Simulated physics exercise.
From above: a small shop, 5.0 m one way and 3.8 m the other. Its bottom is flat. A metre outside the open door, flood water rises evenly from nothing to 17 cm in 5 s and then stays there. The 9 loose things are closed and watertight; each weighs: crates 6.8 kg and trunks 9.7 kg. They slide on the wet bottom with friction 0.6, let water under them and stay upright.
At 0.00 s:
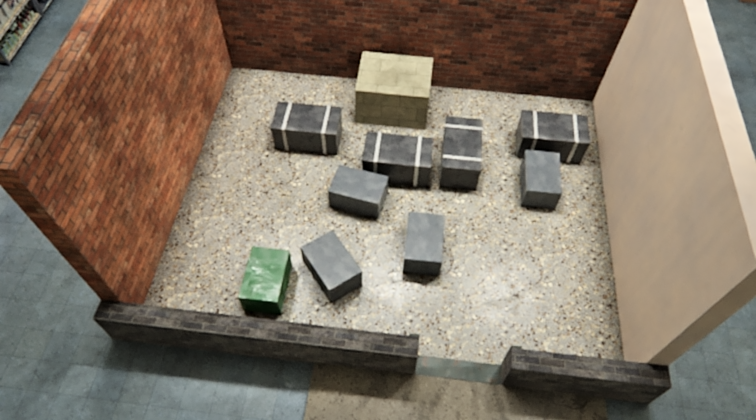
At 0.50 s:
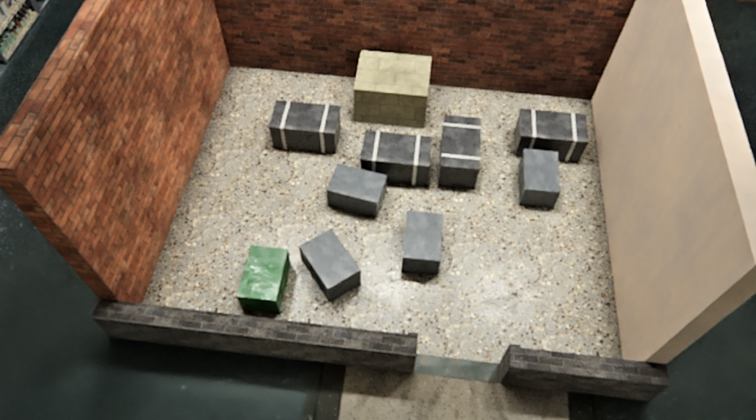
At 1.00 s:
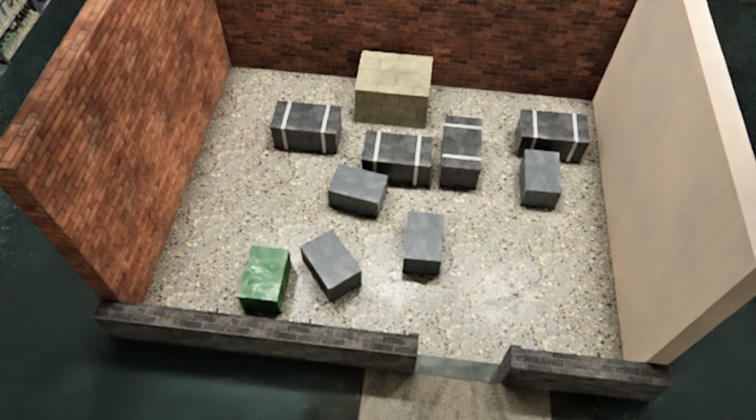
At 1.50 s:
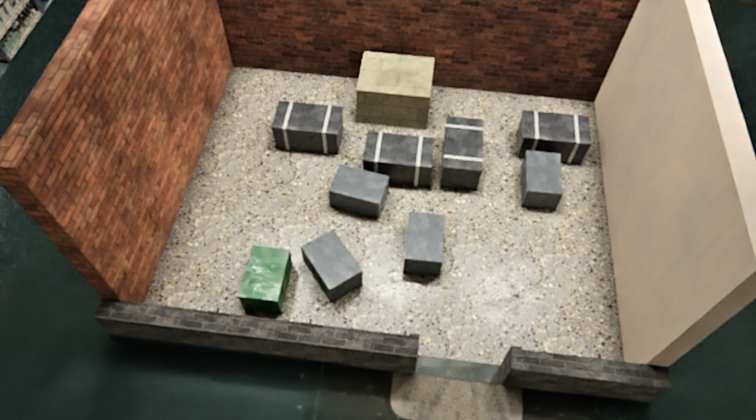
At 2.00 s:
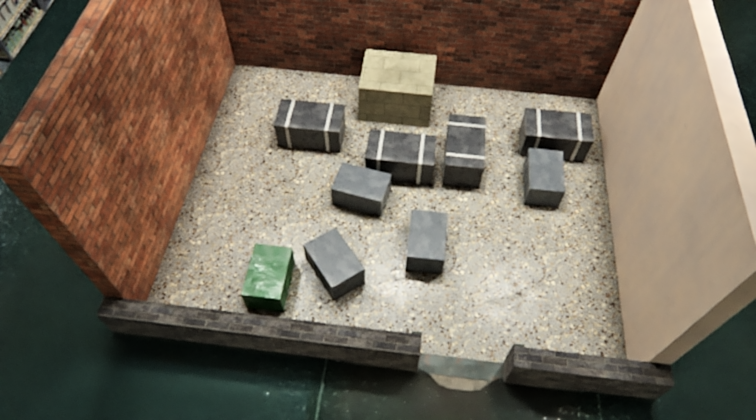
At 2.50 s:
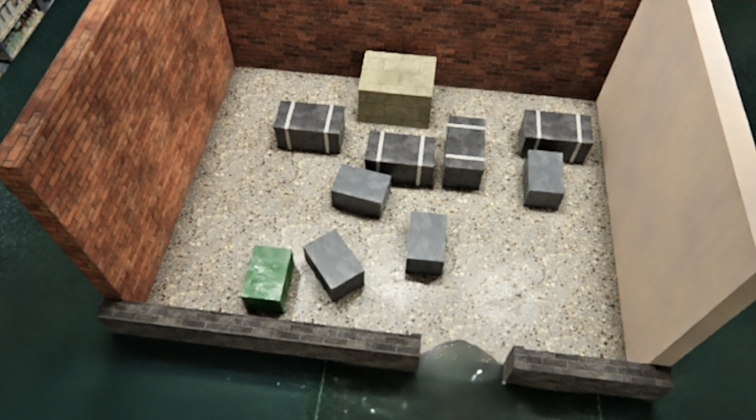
The clip opens on a small shop seen from above, with a green block, grey blocks and banded trunks on a speckled floor. Dark water appears around the outside walls, then covers the pale path up to the open doorway and wets its threshold, while everything inside stays in place.
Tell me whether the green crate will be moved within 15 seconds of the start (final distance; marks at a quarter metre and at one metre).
Green crate stays put.
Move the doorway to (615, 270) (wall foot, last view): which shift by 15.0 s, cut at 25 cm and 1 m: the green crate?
Then the green crate gets carried off.
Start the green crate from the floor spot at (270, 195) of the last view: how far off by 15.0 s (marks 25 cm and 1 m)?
It moves a short way.
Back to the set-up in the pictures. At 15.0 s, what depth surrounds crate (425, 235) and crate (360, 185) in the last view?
About 3 and 5 cm.
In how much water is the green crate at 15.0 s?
About 3 cm.
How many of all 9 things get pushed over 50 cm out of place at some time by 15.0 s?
7 of them.
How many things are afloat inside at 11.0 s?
5 of them.
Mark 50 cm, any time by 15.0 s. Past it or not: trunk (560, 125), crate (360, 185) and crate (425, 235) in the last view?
In that order: Past it, past it, more.
After 3.5 s the green crate is near (267, 272), 0.0 m from its start, aground; 0 afloat.
After 6.8 s the green crate is near (267, 272), 0.0 m from its start, aground; 2 afloat.
After 11.0 s the green crate is near (267, 272), 0.0 m from its start, aground; 5 afloat.
After 15.0 s the green crate is near (267, 272), 0.0 m from its start, aground; 7 afloat.
